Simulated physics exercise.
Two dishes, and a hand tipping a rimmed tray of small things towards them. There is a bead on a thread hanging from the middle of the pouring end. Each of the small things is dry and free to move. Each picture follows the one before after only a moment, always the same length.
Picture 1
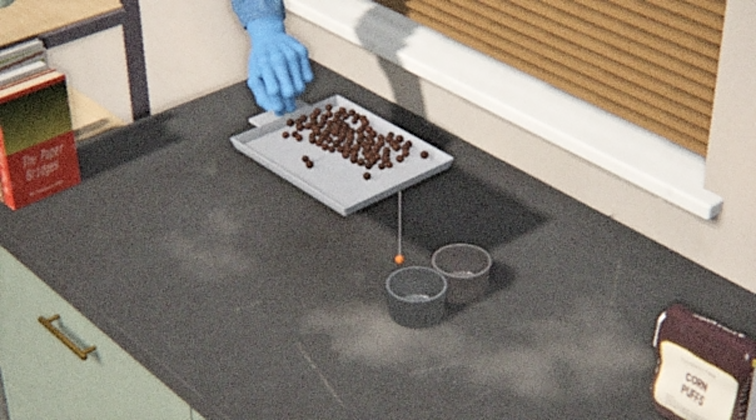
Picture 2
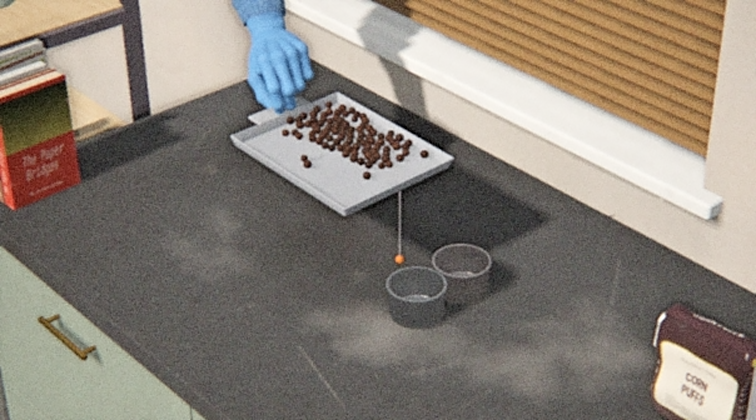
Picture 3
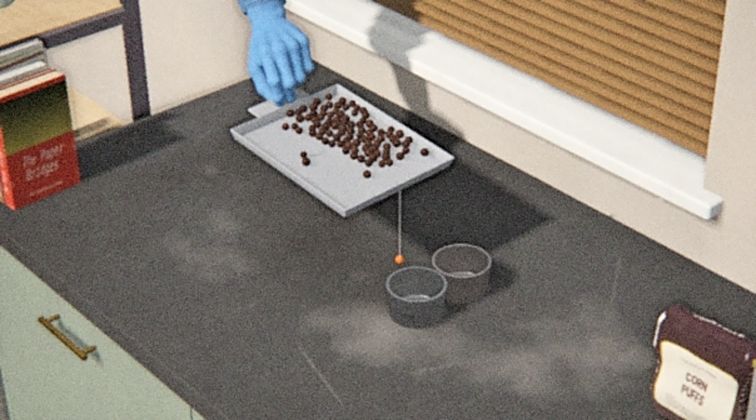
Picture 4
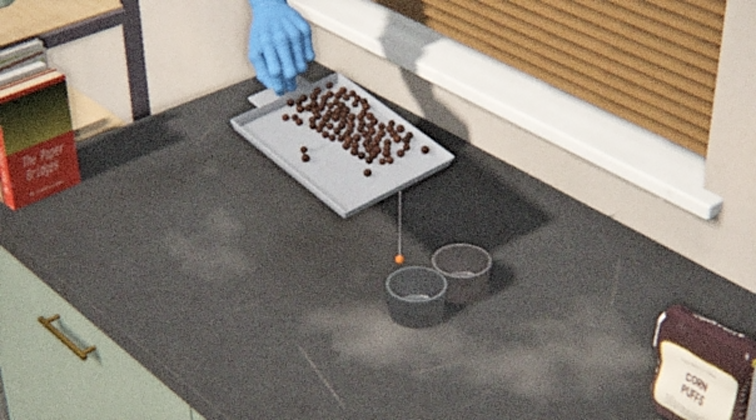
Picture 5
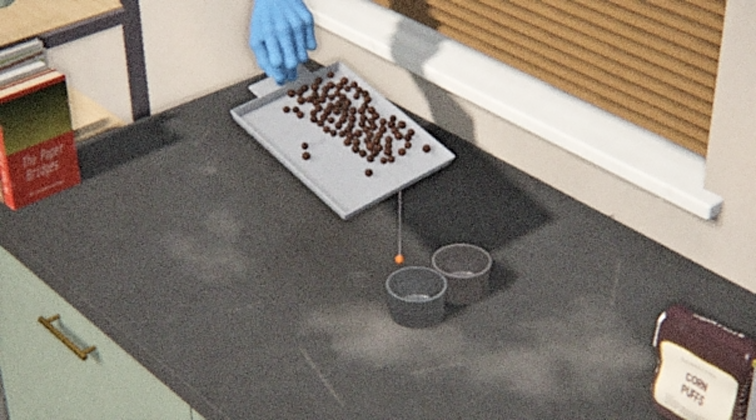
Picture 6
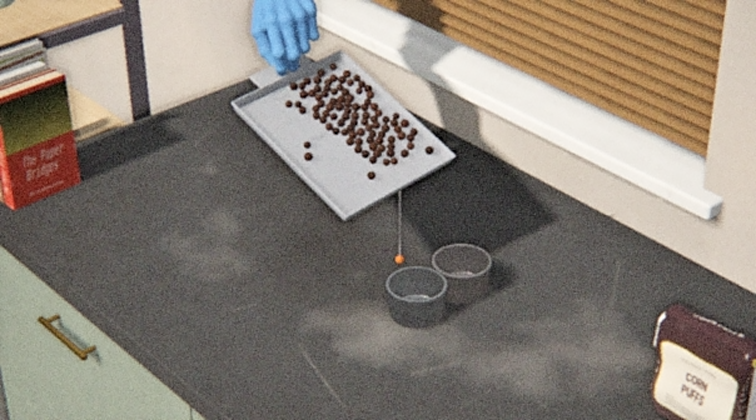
A pale grey rimmed tray of dark brown balls, held by a blue-gloved hand, tilts gradually over a dark speckled countertop seen from above at an angle. An orange bead hangs on a thread below its near end, beside two clear dishes, with red books left, slatted blinds behind and a corn puffs packet right. The hand raises the tray's far end, the near edge dips slightly leftward, and the balls shift slightly, while the camera stays still.
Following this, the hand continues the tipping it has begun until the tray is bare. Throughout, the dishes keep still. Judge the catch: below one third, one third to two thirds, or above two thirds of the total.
My judgement: Below one third of the total.
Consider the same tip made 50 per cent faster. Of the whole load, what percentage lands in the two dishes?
It would be around 10 per cent.
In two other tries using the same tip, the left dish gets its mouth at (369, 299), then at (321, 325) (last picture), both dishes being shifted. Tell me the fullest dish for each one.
Outcome A - the left-side one; outcome B - the right-side one.
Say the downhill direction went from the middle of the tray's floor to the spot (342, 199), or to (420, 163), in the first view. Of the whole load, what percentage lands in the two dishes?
0 %, give or take, and then 40 %.
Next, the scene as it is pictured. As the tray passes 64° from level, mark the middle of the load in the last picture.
Load centre: Approx. (373, 226).
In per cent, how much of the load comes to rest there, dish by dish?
Split in per cent - left dish 20, right dish 0.
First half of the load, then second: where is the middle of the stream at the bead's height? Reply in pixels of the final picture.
I'd place the first part at (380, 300) and the rest at (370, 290).
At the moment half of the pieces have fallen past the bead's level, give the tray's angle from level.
Roughly 70°.
Shortly afterwards, tray tipped steeply; near half on the tray; a little in the left dish; near a quarter outside both; near a quarter in the air.
Next, tray tipped past a quarter turn; near a quarter in the left dish; the bulk outside both; a little in the air.
Some moments later, tray tipped past a quarter turn; near a quarter in the left dish; the bulk outside both.
In the end, tray tipped past a quarter turn; near a quarter in the left dish; none at all in the right dish; the bulk outside both.
